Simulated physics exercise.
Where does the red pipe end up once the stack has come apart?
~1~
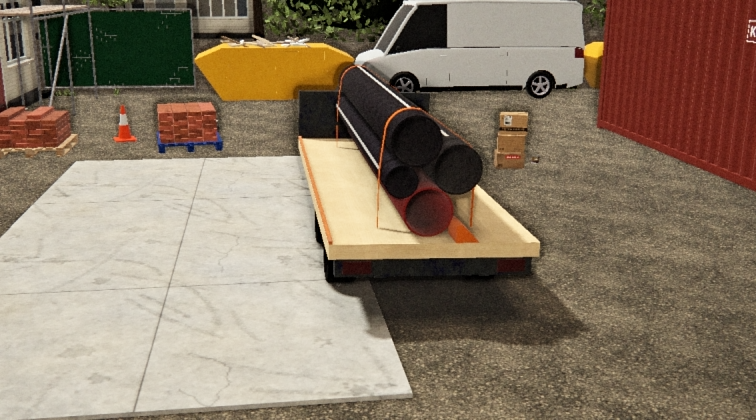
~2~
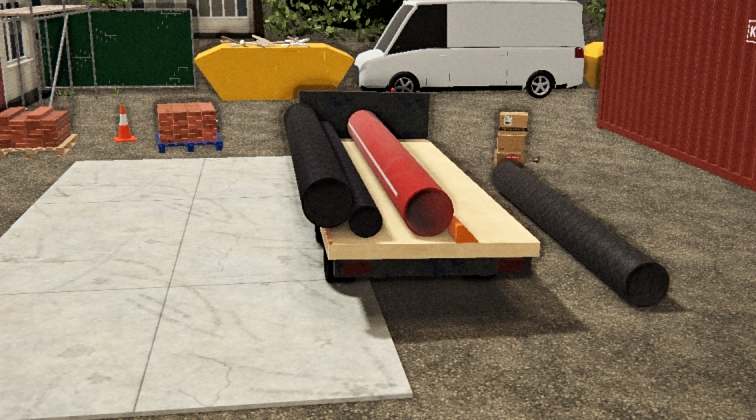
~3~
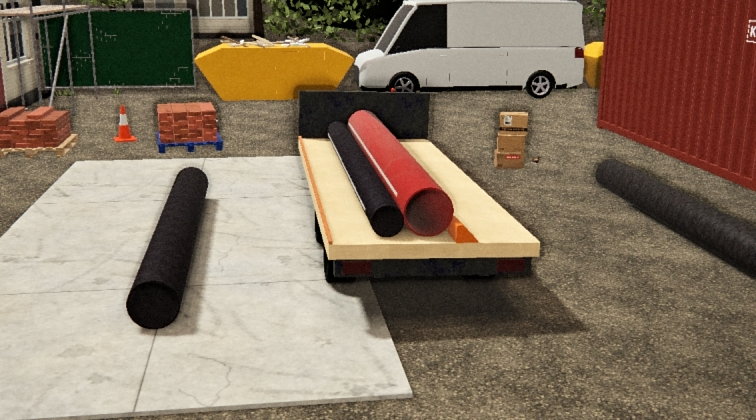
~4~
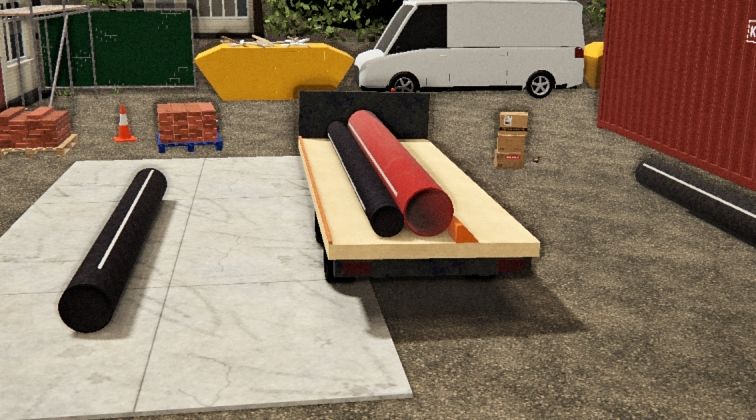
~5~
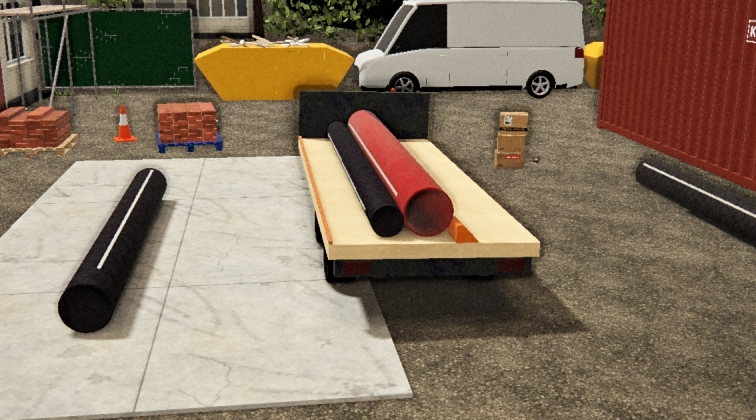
It stays on the trailer deck, lying beside the thinner black pipe.
